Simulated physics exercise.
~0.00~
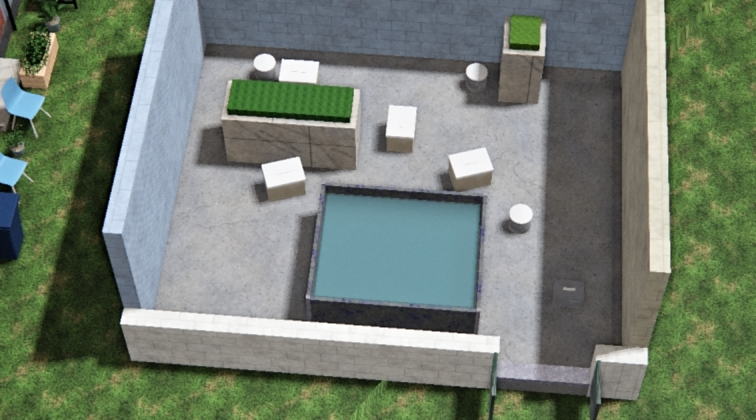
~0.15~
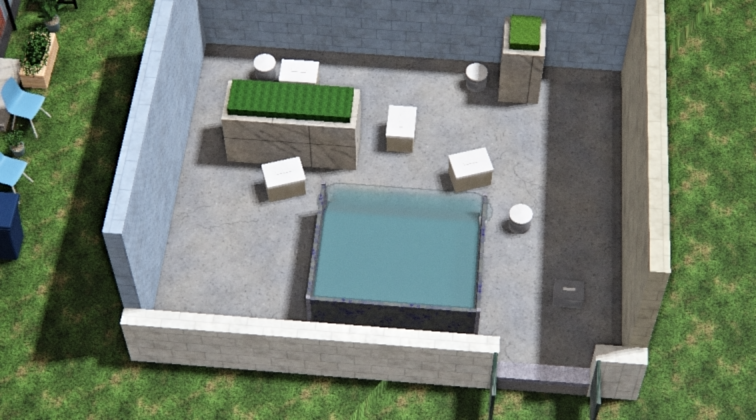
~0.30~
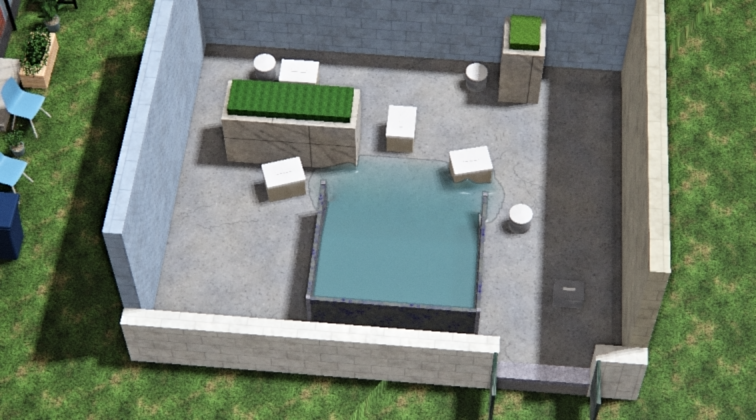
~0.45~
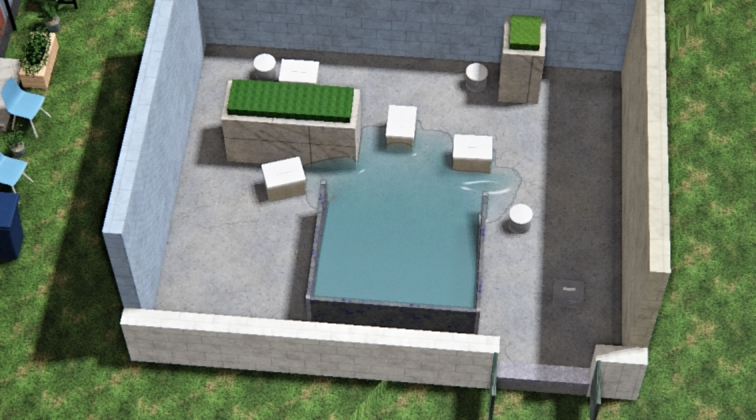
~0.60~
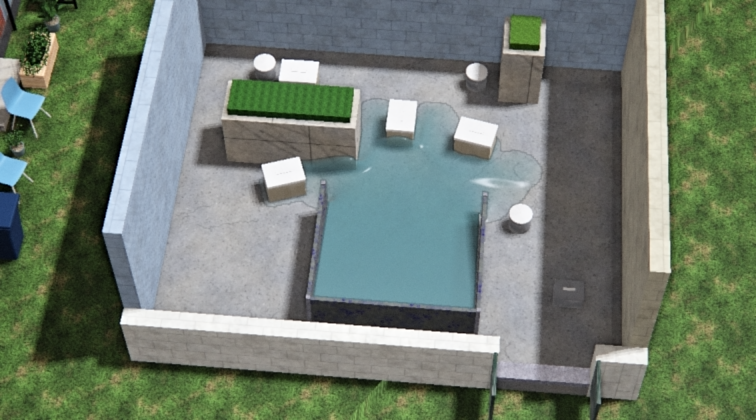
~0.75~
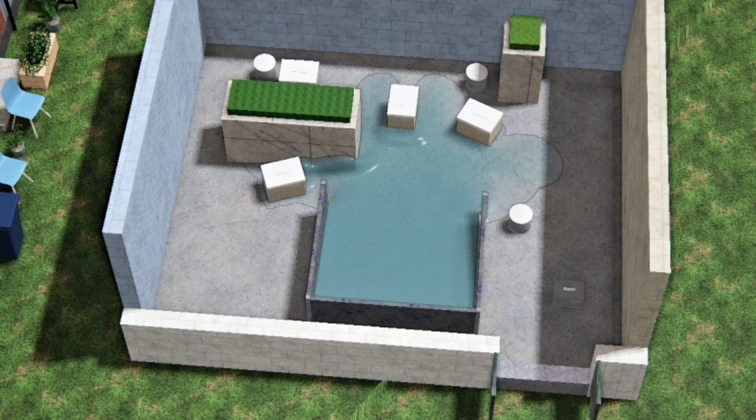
Water pouring from the open far side of a tank in a walled yard, spreading across paving and pushing two pale boxes back.
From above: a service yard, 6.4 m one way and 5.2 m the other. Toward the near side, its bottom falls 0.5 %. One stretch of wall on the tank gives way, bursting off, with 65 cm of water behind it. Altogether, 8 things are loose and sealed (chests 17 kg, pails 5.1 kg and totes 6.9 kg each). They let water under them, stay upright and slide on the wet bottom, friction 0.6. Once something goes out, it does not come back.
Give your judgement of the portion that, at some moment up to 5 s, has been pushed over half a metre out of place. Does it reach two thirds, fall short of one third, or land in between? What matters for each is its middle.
Upper band.
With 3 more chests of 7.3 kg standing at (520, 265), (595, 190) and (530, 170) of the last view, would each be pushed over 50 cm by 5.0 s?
Order as listed: Inside half a metre / beyond half a metre / beyond half a metre.
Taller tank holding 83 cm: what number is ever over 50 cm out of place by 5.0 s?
Count: 7.
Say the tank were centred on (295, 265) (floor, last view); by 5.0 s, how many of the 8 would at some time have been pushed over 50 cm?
4.
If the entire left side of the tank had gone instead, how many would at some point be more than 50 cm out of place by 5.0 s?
Then it comes to 4 of them.
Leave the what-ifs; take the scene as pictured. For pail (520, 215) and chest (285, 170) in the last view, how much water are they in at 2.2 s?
About 0 and 4 cm.
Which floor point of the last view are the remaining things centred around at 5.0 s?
Mean floor pixel: About (376, 190).
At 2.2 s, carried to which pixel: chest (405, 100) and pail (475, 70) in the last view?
Roughly (395, 48), then roughly (491, 46).
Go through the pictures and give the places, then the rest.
A chest at (471, 162) rests on the ground; a chest at (401, 121), on the bottom; 3.9 m2 under water; 0 of 8 have shifted, in the first picture.
A chest at (471, 162) rests on the ground; a chest at (401, 121), on the bottom; water covers 5.1 m2; 0 of 8 have shifted, in the second picture.
A chest at (471, 160) rests on the ground, 4 cm from its start; a chest at (401, 121), on the bottom; water covers 6.2 m2; 0 of 8 have shifted, in the third picture.
A chest at (473, 147), on the bottom, 28 cm from its start; a chest at (401, 121) rests on the ground; water covers 7.3 m2; 1 of 8 have shifted, in the fourth picture.
A chest at (476, 131) rests on the ground, 56 cm from its start; a chest at (402, 115), on the bottom, 10 cm from its start; water covers 8.5 m2; 2 of 8 have shifted, in the fifth picture.
A chest at (480, 115) rests on the ground, 87 cm from its start; a chest at (403, 100), on the bottom, 36 cm from its start; 10.1 m2 under water; 2 of 8 have shifted, in the sixth picture.
After 1.1 s 2 of 8 are over 50 cm from their spots; 0 afloat.
After 2.2 s 3 of 8 are over 50 cm from their spots; 3 afloat.
After 3.5 s 6 of 8 are over 50 cm from their spots; 5 afloat.
After 5.0 s 6 of 8 are over 50 cm from their spots, and 6 have been at some point; 5 afloat.
